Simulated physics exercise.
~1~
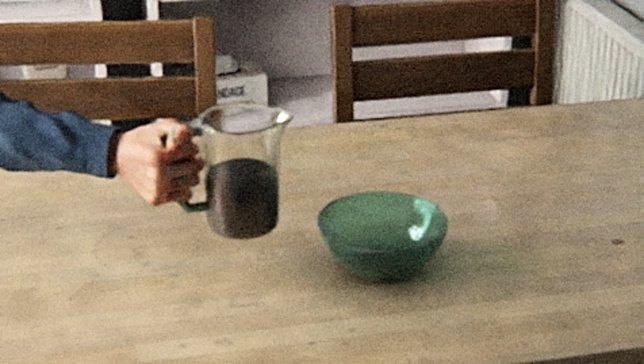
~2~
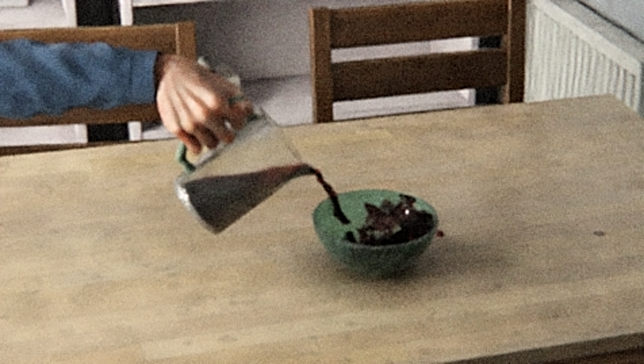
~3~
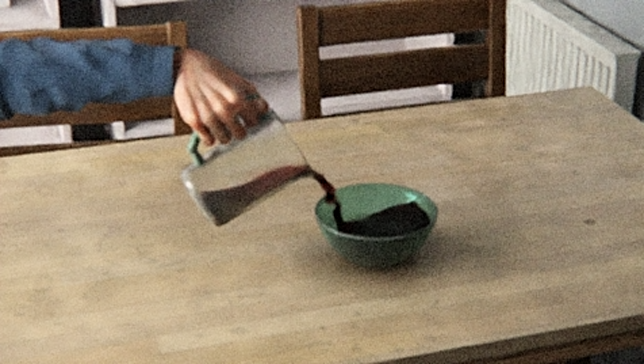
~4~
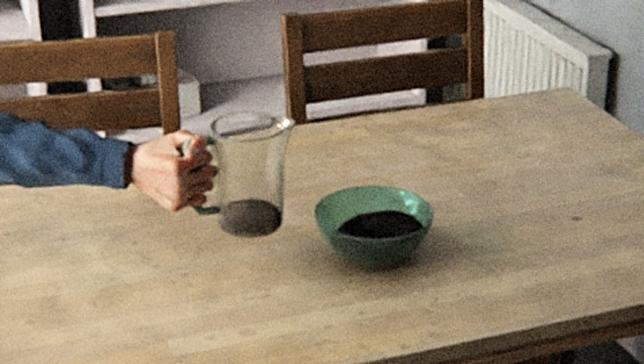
A hand tilts a glass jug, pours dark liquid into a green bowl, then levels it.
